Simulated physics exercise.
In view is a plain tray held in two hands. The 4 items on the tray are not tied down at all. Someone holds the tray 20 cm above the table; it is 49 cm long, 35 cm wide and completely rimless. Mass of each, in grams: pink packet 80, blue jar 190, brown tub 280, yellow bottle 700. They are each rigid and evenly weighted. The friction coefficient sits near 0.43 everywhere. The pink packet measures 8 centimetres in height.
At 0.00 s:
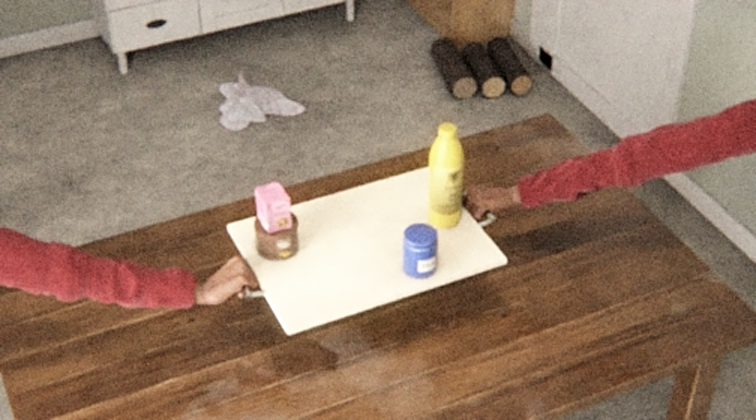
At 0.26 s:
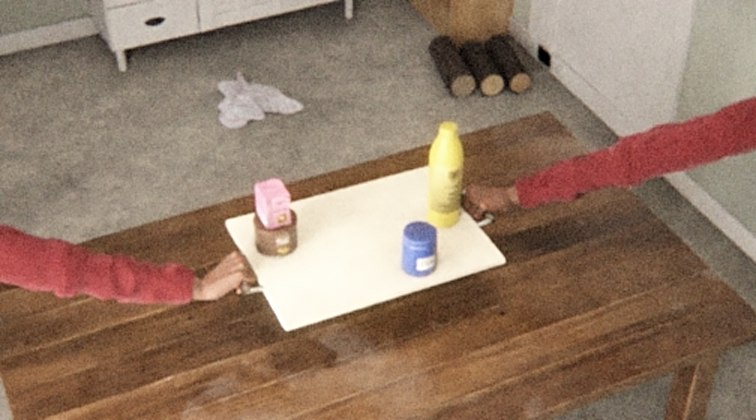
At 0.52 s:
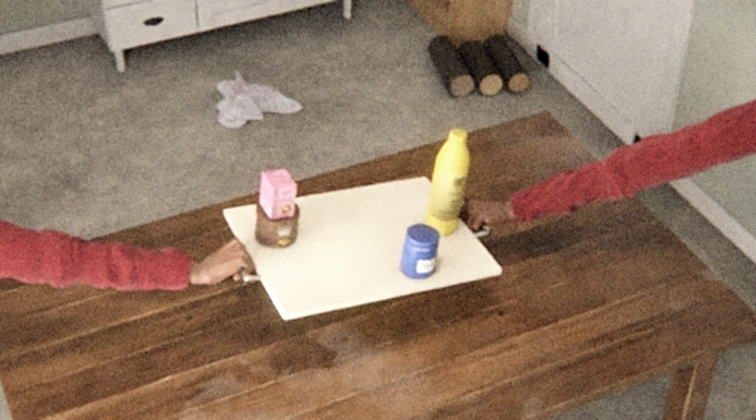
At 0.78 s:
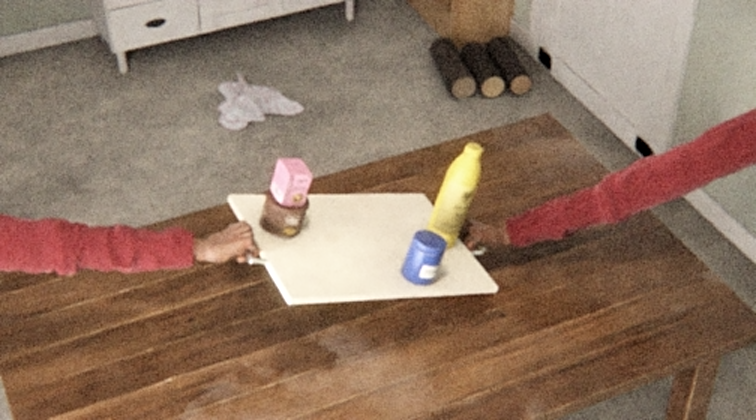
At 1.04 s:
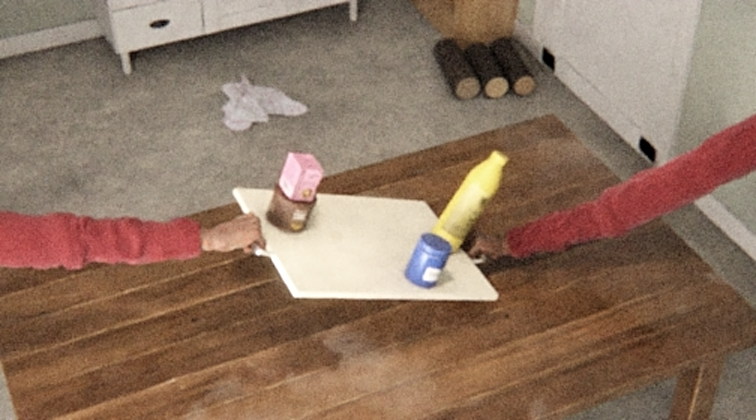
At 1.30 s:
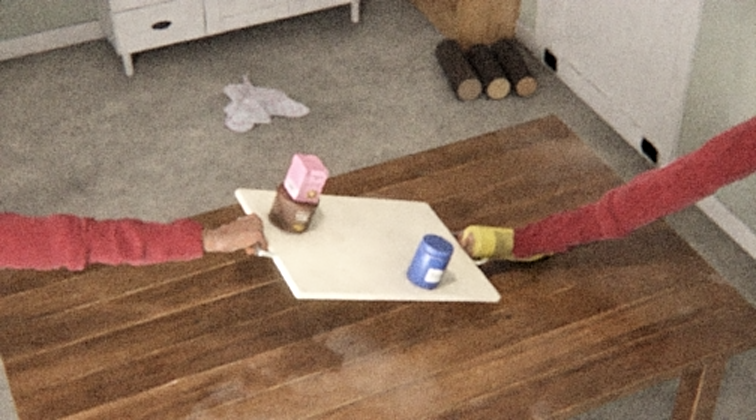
In a carpeted room, two red-sleeved arms hold a white tray over a wooden table, carrying a pink packet on a brown tub, a blue jar and a yellow bottle. The hands tilt the tray down to the right, and the bottle leans, then topples by the right hand.
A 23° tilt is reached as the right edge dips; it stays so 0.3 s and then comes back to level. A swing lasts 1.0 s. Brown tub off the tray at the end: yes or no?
No.
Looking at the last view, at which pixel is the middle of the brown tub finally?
Near (283, 237).
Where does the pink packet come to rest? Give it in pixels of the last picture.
In the last view, its centre sits near (288, 206).
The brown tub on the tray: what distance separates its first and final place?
I'd put it at about 0 centimetres.
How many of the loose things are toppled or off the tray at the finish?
It adds up to 1.
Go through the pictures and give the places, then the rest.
The first picture shows tray level; brown tub (277, 236); pink packet (273, 208).
The second picture shows tilt 1°, right edge down; yellow bottle (446, 174); pink packet (273, 204).
The third picture shows tilt 8°, right edge down; blue jar (420, 252); yellow bottle (449, 181).
The fourth picture shows tilt 18°, right edge down; pink packet (291, 182); blue jar (424, 258).
The fifth picture shows tilt 23°, right edge down; yellow bottle (471, 201) tipped 12° against what carries it; pink packet (301, 177).
The sixth picture shows tilt 23°, right edge down; brown tub (293, 209); blue jar (430, 262).
Around 1.70 s, tilt 19°, right edge down; pink packet shifted 2 cm.
Around 2.00 s, tilt 7°, right edge down; pink packet shifted 2 cm.
Finally (2.9 s), off the tray, yellow bottle; the other 3 still in place (within 5 cm). In the last view, brown tub near (283, 237).
